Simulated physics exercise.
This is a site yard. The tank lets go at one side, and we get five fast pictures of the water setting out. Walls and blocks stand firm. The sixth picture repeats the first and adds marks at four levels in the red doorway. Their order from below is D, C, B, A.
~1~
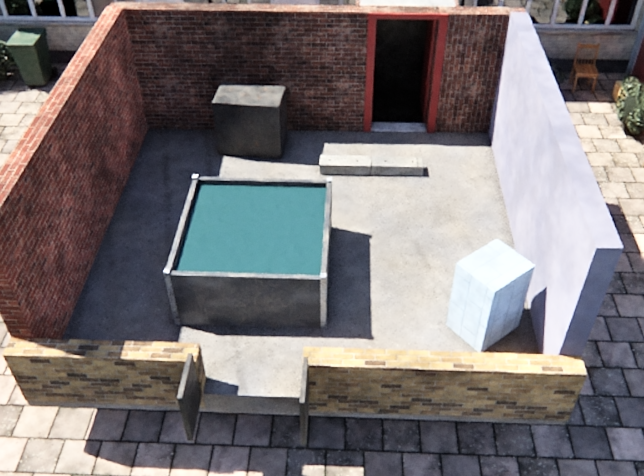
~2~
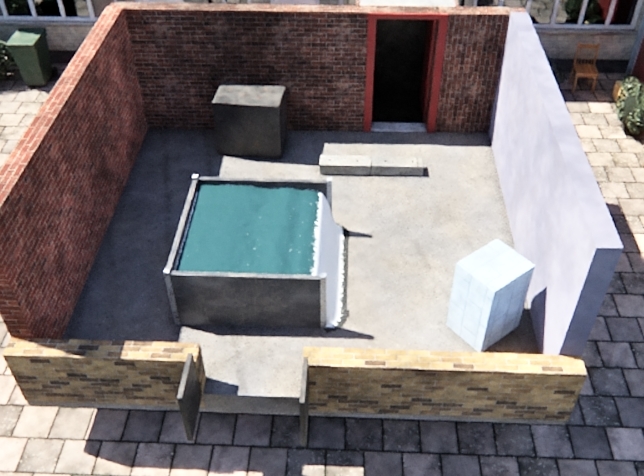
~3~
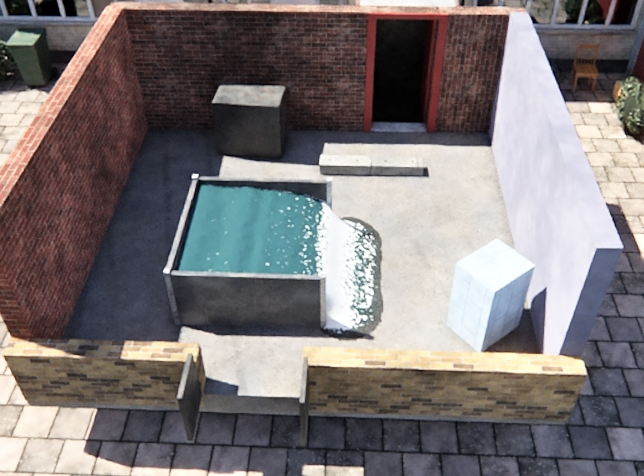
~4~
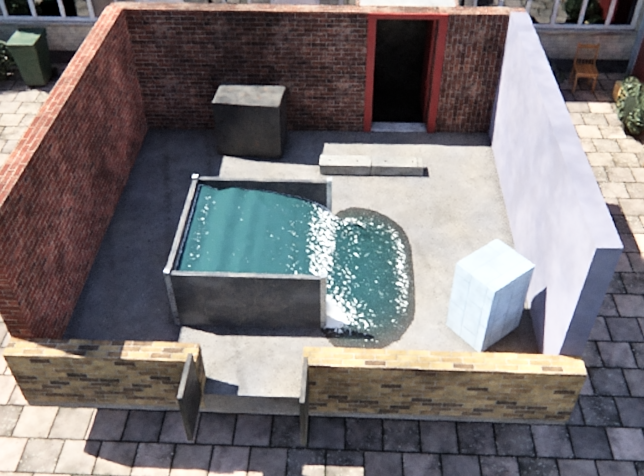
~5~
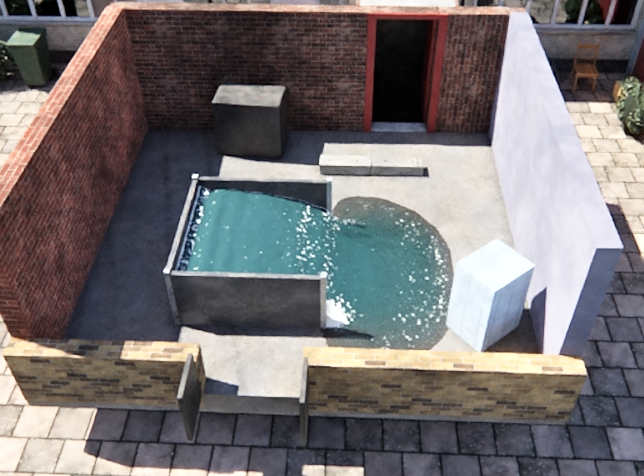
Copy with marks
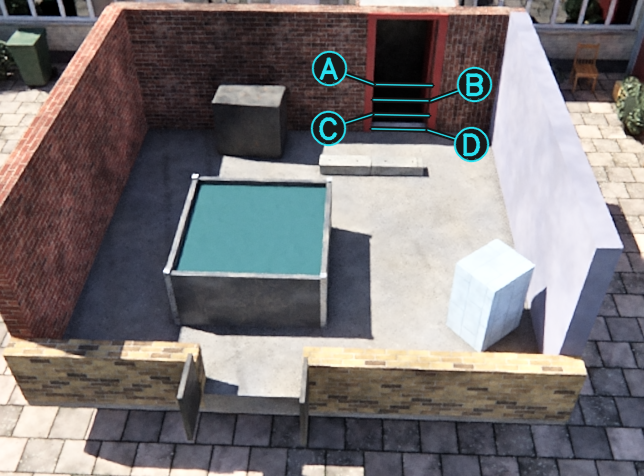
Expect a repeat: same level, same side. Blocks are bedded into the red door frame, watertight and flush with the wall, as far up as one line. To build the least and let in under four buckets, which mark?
That is height C.
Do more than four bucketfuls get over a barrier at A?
No, not at all.
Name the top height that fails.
It is D.
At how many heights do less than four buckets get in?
Three of them.
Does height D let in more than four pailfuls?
Yes, it does.
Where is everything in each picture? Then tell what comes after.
Water in the tank at rest, its middle at (255, 228); foot of the red doorway at (399, 132); open gate at (251, 342).
Water covers 2 % of the ground and shows as far out as (324, 296).
Water covers 5 % of the ground and shows as far out as (356, 222).
Water covers 10 % of the ground and shows as far out as (377, 216).
Water covers 17 % of the ground and shows as far out as (416, 217).
On the marked copy, A at (403, 85); B at (401, 100); C at (400, 115); D at (399, 129); from the bottom up D, C, B, A.
If A is chosen, nothing gets over.
If B is chosen, nothing gets over.
If C is chosen, nothing gets over.
If D is chosen, about 10 bucketfuls get in.
